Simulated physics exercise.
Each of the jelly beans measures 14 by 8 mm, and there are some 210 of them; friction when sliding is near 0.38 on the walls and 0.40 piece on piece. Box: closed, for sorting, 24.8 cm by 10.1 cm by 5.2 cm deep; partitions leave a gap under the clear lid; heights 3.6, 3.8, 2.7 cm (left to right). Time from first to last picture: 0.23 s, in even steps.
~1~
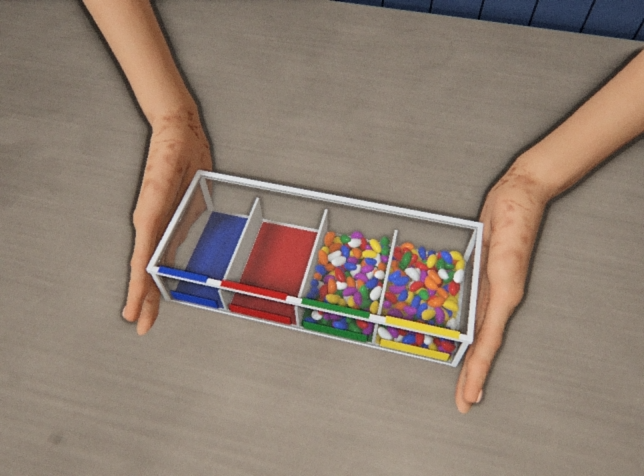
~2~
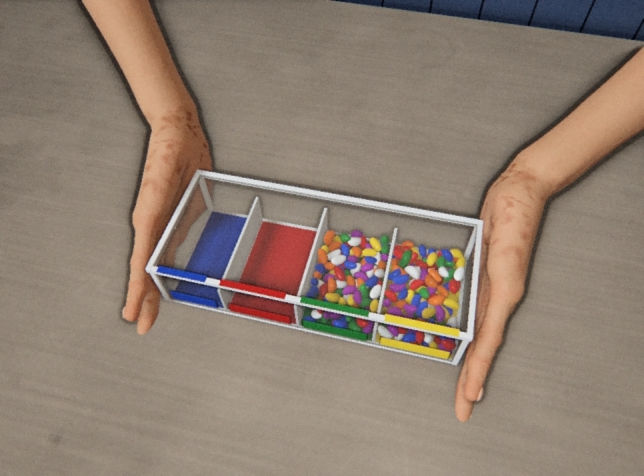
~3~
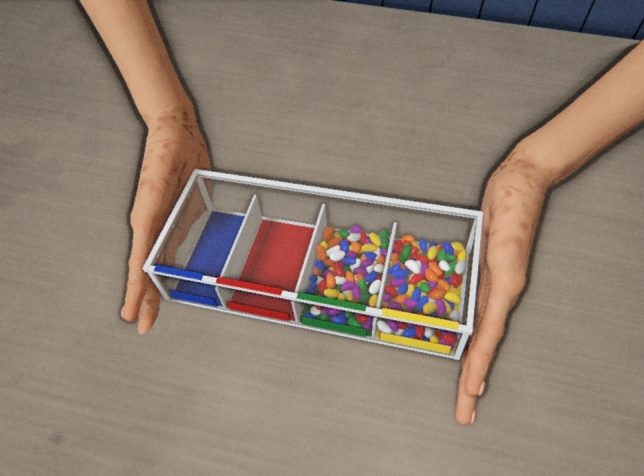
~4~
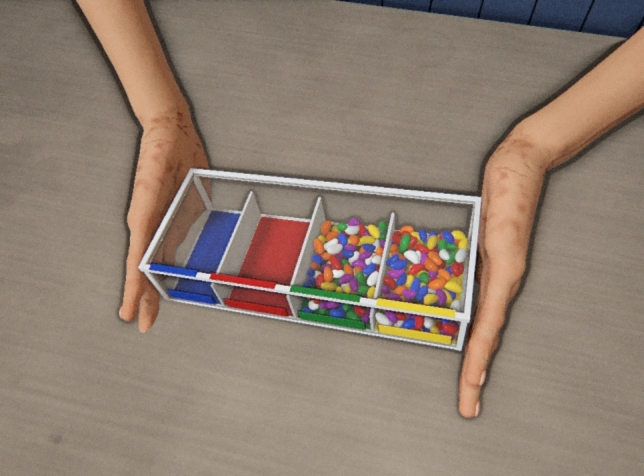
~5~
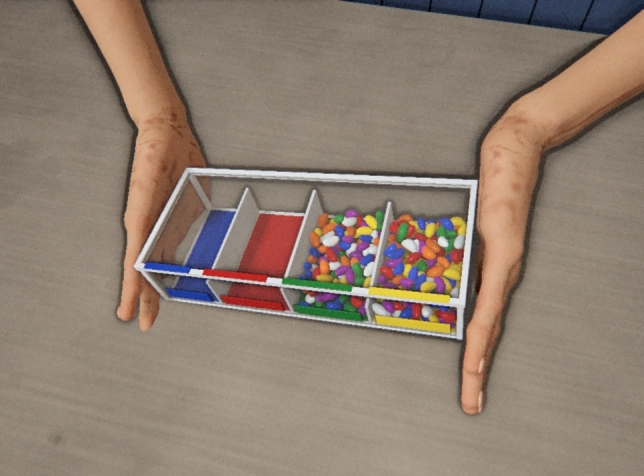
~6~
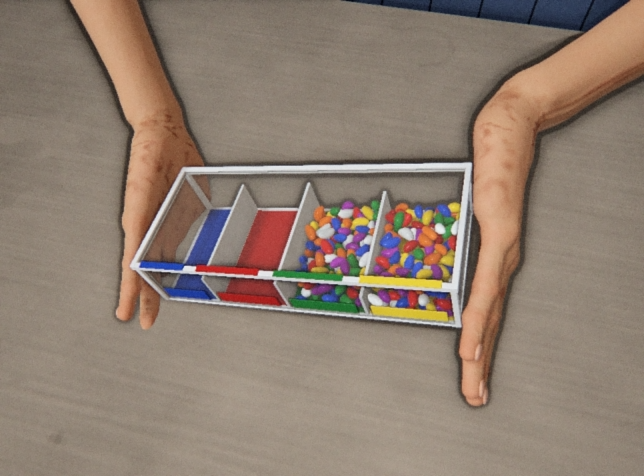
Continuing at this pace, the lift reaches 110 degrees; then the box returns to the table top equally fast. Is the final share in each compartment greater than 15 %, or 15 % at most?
My prediction: Red: Holds a share within the limit; blue: Holds a share past the limit; green: Holds a share past the limit; yellow: Holds a share within the limit.
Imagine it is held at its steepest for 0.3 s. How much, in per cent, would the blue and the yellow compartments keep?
Blue 20; yellow 0.
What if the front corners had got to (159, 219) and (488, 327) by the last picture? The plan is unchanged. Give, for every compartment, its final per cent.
Red = 0 %; blue = 0 %; green = 10 %; yellow = 90 %.
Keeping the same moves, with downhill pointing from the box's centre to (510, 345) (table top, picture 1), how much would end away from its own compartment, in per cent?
Roughly 50 percent of them.
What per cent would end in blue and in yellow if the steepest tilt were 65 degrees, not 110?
Result - blue at 0 percent, yellow at 35 percent.
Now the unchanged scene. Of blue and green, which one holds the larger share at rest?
More ends up in the green one.
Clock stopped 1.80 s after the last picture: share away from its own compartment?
My estimate is some 60 percent.
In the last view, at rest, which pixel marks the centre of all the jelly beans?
(330, 275).
Then, 1.08 s after the last picture, tilt 110 degrees; red 5 %, blue 10 %, green 70 %, yellow 15 %.
Then, 1.80 s after the last picture, tilt 50 degrees; red 5 %, blue 20 %, green 75 %.
Then, 2.55 s after the last picture, tilt 0 degrees; red 5 %, blue 20 %, green 75 %.
In the end, red 5 %, blue 20 %, green 75 %, yellow 0 %.
